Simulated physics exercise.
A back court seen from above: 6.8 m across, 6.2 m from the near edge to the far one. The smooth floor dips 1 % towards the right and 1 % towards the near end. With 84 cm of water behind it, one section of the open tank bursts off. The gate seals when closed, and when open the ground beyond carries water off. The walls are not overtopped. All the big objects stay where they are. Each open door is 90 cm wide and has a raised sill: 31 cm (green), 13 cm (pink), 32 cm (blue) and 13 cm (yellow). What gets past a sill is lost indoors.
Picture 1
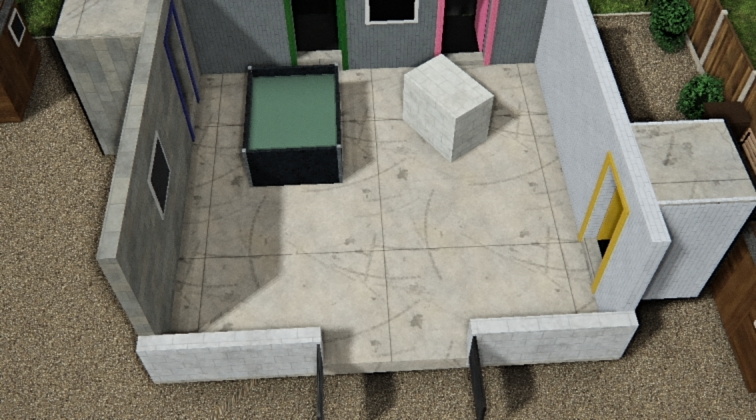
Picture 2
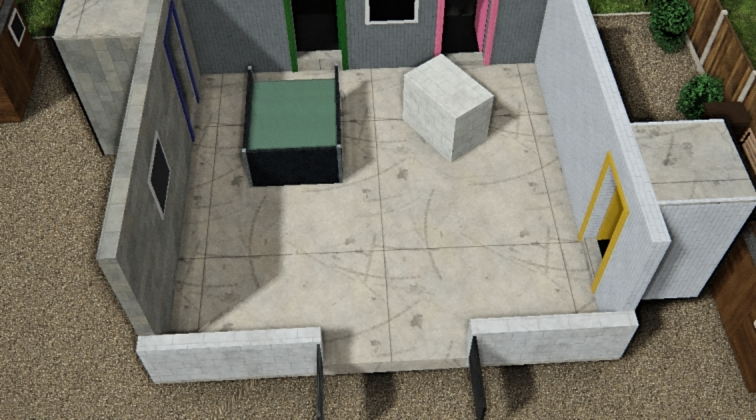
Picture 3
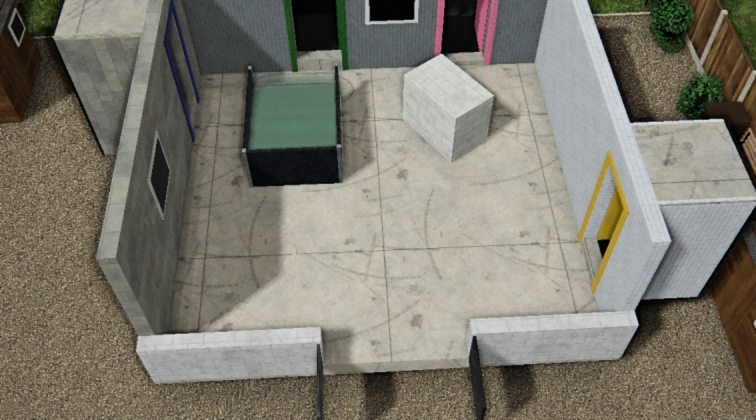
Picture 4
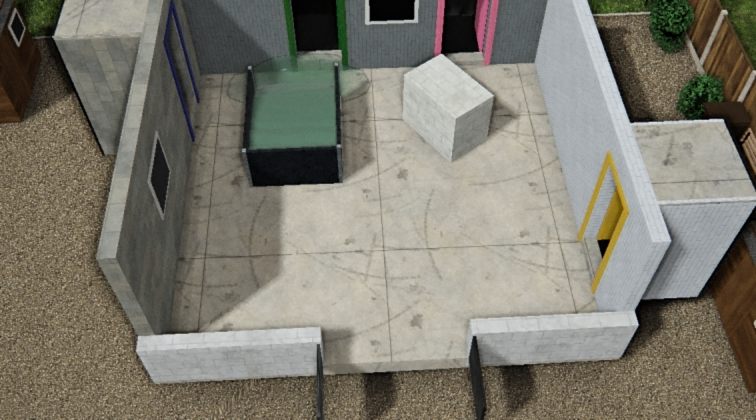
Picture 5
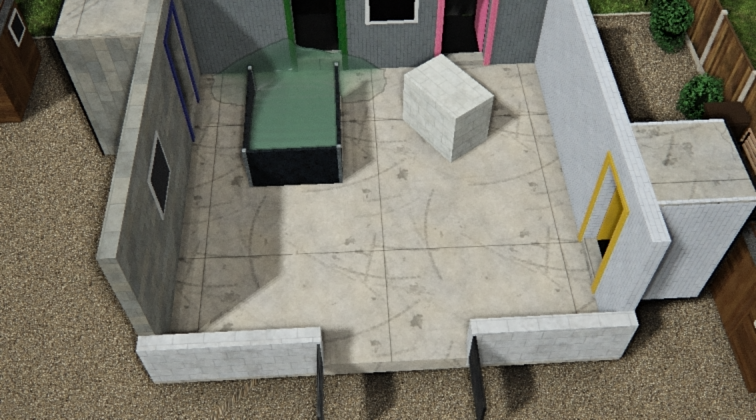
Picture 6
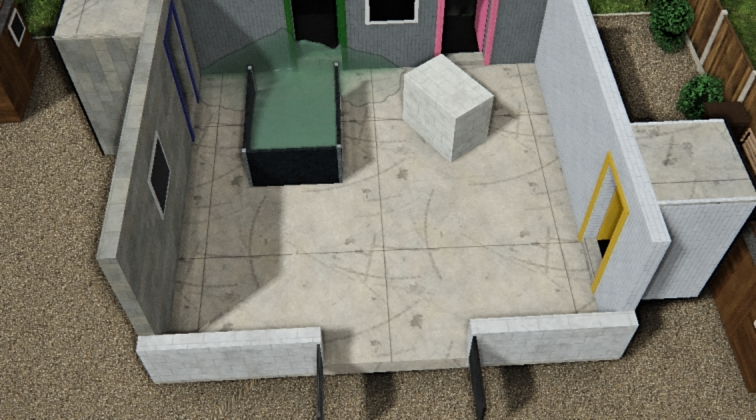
The video shows a walled court from above, with a dark open tank of green water beside a pale block; the tank's far side opens, and water pours out, spreading across the floor towards the back wall and green-framed doorway.
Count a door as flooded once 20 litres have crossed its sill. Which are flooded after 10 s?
Door by door: At the green door it exceeds the limit; at the pink door it stays under the limit; at the blue door it keeps below the limit; at the yellow door it stays under the limit.
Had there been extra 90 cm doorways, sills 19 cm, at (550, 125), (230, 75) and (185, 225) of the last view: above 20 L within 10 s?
In that order: Not over, past it, under.
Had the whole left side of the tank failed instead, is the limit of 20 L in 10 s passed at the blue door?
Then: Blue above.
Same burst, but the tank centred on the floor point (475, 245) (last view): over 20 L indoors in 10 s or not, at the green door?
Then: Green not over.
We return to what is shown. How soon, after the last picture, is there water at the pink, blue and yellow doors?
Pink 0.3 s, blue 0.4 s, yellow 3.0 s.
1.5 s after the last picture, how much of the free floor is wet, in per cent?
Some 30 per cent of it.
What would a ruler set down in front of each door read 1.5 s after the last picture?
In cm: Green 34, pink 7, blue 26, yellow 0.
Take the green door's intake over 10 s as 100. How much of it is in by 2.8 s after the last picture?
About 100 per cent.
Then, 0.7 s after the last picture water covers 15 % of the floor and is deepest (56 cm) near (210, 78); green door 53 cm at the sill, 101 L in, pink door 4 cm at the sill, 0 L in, blue door 18 cm at the sill, 0 L in, yellow door not reached.
Then, 1.5 s after the last picture water covers 30 % of the floor and is deepest (43 cm) near (201, 78); green door 34 cm at the sill, 163 L in, pink door 7 cm at the sill, 0 L in, blue door 26 cm at the sill, 0 L in, yellow door not reached.
Then, 2.8 s after the last picture water covers 55 % of the floor and is deepest (31 cm) near (530, 67); green door 17 cm at the sill, 169 L in, pink door 11 cm at the sill, 0 L in, blue door 15 cm at the sill, 0 L in, yellow door not reached.
Then, 5.3 s after the last picture water covers 85 % of the floor and is deepest (16 cm) near (168, 357); green door 14 cm at the sill, 169 L in, pink door 7 cm at the sill, 1 L in, blue door 7 cm at the sill, 1 L in, yellow door 4 cm at the sill, 0 L in.
Then, 9.3 s after the last picture water covers 95 % of the floor and is deepest (14 cm) near (595, 327); green door 6 cm at the sill, 169 L in, pink door 5 cm at the sill, 1 L in, blue door 4 cm at the sill, 1 L in, yellow door 13 cm at the sill, 3 L in.
